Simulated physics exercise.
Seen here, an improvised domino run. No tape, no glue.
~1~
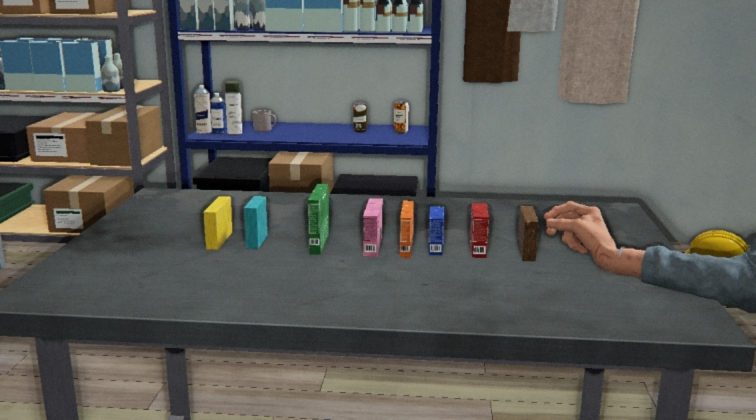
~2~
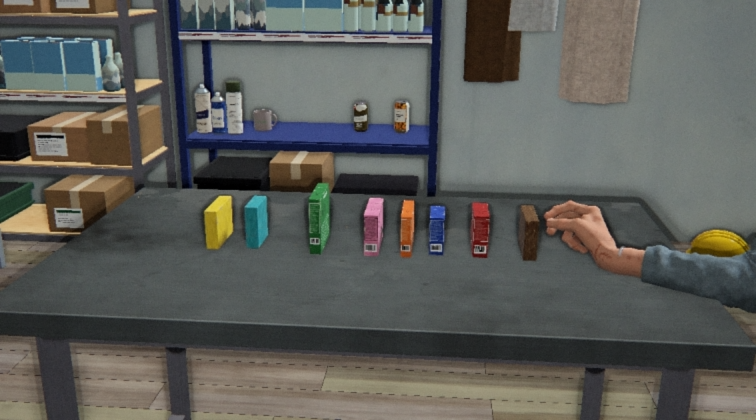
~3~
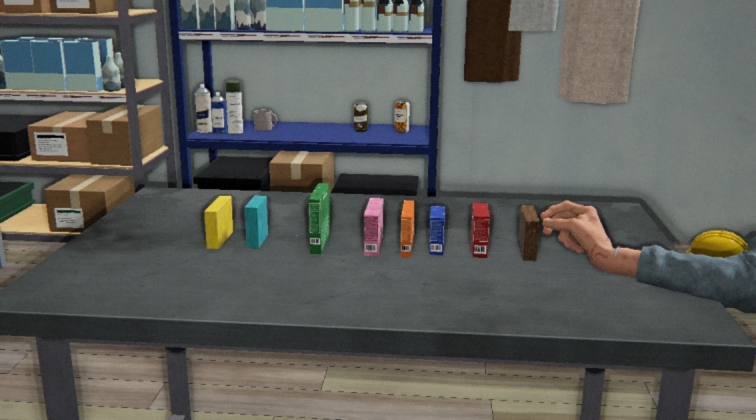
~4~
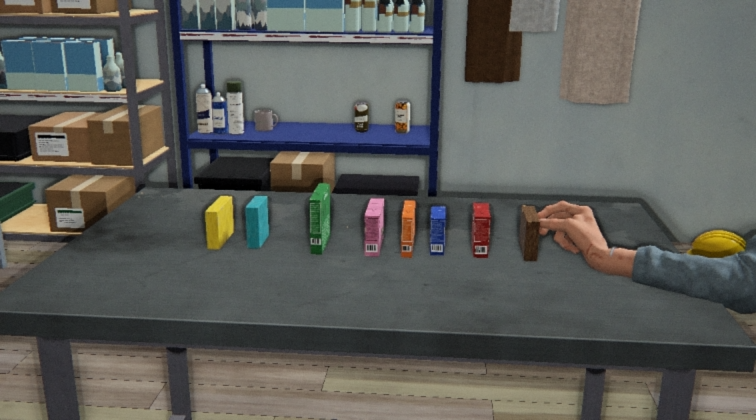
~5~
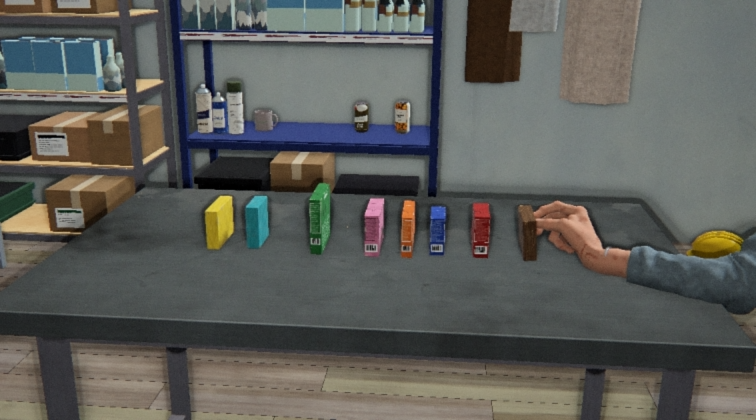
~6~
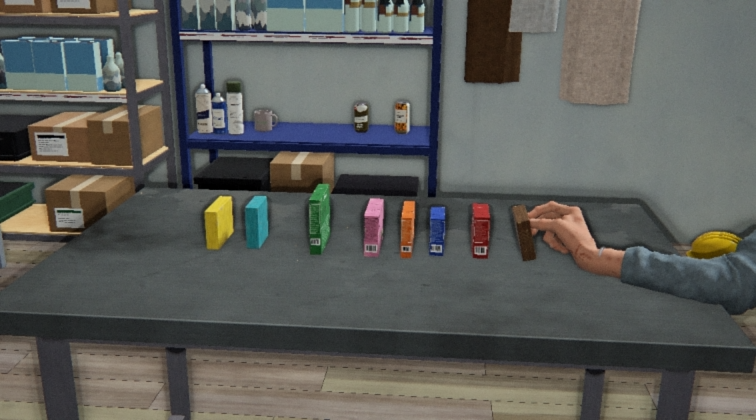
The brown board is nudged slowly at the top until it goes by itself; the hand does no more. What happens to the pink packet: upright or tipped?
The pink packet stays upright.
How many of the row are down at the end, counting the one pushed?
In all, 1.
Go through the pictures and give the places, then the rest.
In the first frame, pink packet (373, 227); blue packet (436, 231).
In the second frame, turquoise board (257, 222); red packet (480, 230).
In the third frame, green packet (320, 218); blue packet (437, 230).
In the fourth frame, orange packet (408, 228); turquoise board (257, 222).
In the fifth frame, brown board 5° over; red packet (481, 231); green packet (320, 218).
In the sixth frame, brown board 13° over; pink packet (374, 227); blue packet (437, 231).
Then, 0.30 s after the last picture, brown board 90° over; red packet tipped 4° from how it was.
Then, 0.90 s after the last picture, brown board 90° over; red packet tipped 9° from how it was.
Then, 2.20 s after the last picture, brown board 90° over; red packet slid a little.
At rest, all 6 in place. Seen from the same camera at the end, pink packet near (374, 227).
